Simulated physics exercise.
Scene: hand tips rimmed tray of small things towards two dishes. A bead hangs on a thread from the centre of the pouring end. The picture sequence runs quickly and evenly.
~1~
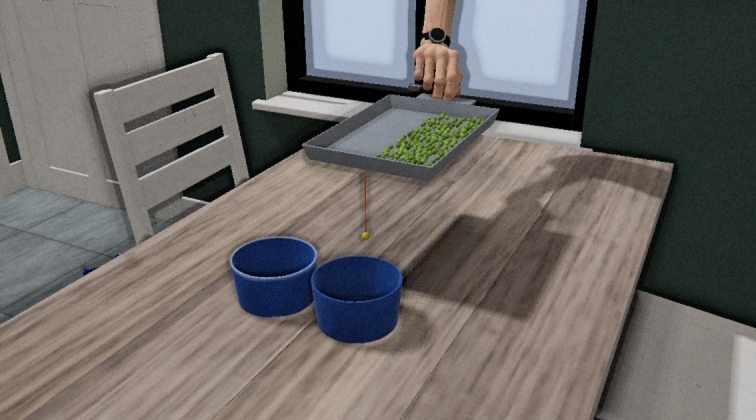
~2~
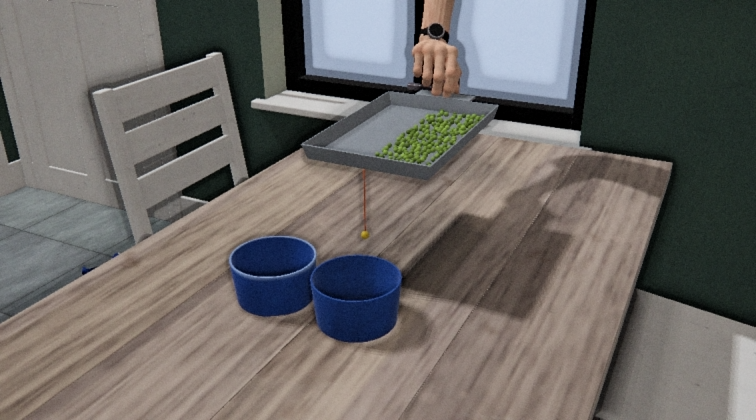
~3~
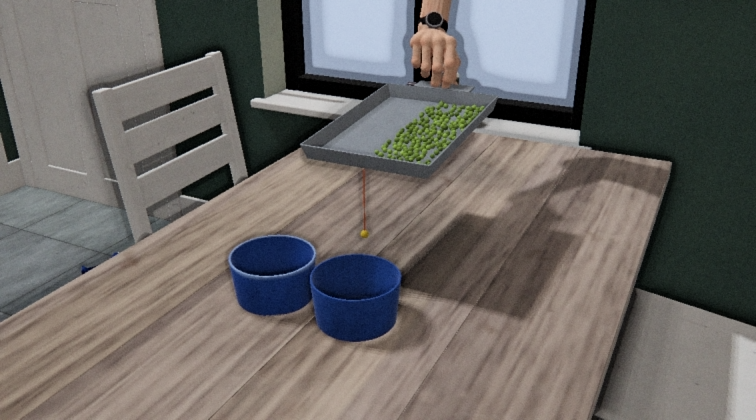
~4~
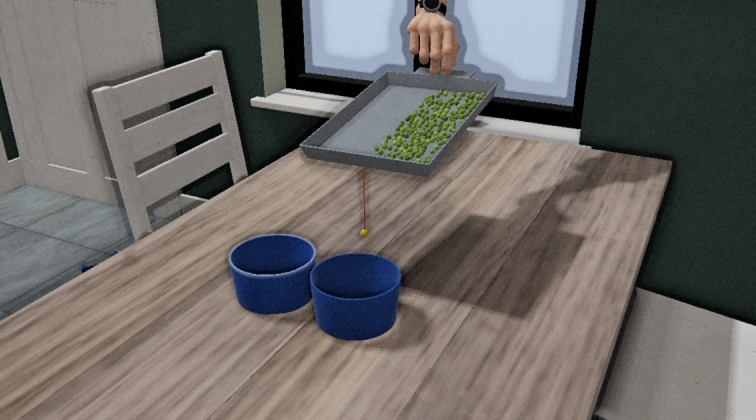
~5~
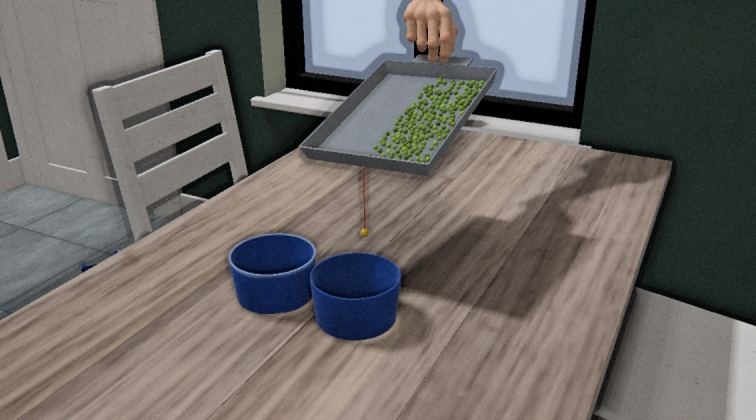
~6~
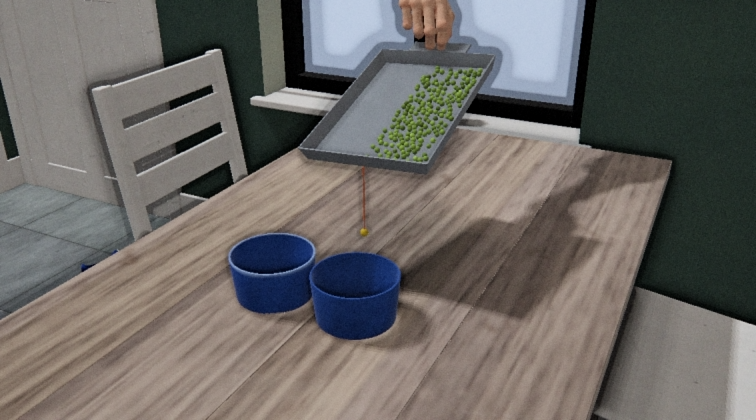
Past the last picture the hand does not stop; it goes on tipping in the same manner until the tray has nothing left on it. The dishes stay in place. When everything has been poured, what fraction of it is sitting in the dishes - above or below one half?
Honestly, the catch comes out above half of the load.
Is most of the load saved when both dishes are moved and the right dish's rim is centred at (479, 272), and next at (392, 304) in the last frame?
Short of half, then Short of half.
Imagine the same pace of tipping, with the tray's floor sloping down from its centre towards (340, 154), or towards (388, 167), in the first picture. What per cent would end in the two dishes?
For the first aim it is 20 in a hundred, for the second 40 in a hundred.
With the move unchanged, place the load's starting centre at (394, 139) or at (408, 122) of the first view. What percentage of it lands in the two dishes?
You'd see roughly 80 per cent first and roughly 60 per cent second.
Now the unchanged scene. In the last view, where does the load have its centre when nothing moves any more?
(329, 301).
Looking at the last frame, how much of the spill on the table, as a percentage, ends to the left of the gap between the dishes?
I reckon around 20 per cent.
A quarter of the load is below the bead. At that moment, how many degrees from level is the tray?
Around 100° of tilt.
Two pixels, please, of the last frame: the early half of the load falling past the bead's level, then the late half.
Early half: (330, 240); late half: (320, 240).
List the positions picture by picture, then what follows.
The first frame shows corners of the pouring end at (308, 144) and (429, 165), level; middle of the load at (436, 140), dried peas; left dish at (250, 294); right dish at (335, 318); bead on its thread at (366, 236).
The second frame shows corners of the pouring end at (307, 143) and (428, 164), level; middle of the load at (435, 138).
The third frame shows corners of the pouring end at (306, 143) and (427, 163), tipped barely, lowest at the left corner; middle of the load at (434, 132).
The fourth frame shows corners of the pouring end at (306, 144) and (426, 162), tipped a little, lowest at the left corner; middle of the load at (434, 124).
The fifth frame shows corners of the pouring end at (305, 145) and (425, 161), tipped a little, lowest at the left corner; middle of the load at (433, 117).
The sixth frame shows corners of the pouring end at (304, 146) and (424, 160), tipped clearly, lowest at the left corner; middle of the load at (431, 111); left dish at (249, 290); right dish at (333, 315).
Soon after the last picture, tray tipped steeply; most on the tray; a stray few in the right dish; a stray few in the left dish; a small part in the air.
A little later, tray tipped right over; about half on the tray; a small part in the right dish; a small part in the left dish; a small part outside both; about a quarter in the air.
Later still, tray tipped past a quarter turn; about a third in the right dish; about a quarter in the left dish; about a third outside both.
At rest, tray tipped past a quarter turn; about a third in the right dish; about a quarter in the left dish; about a third outside both.
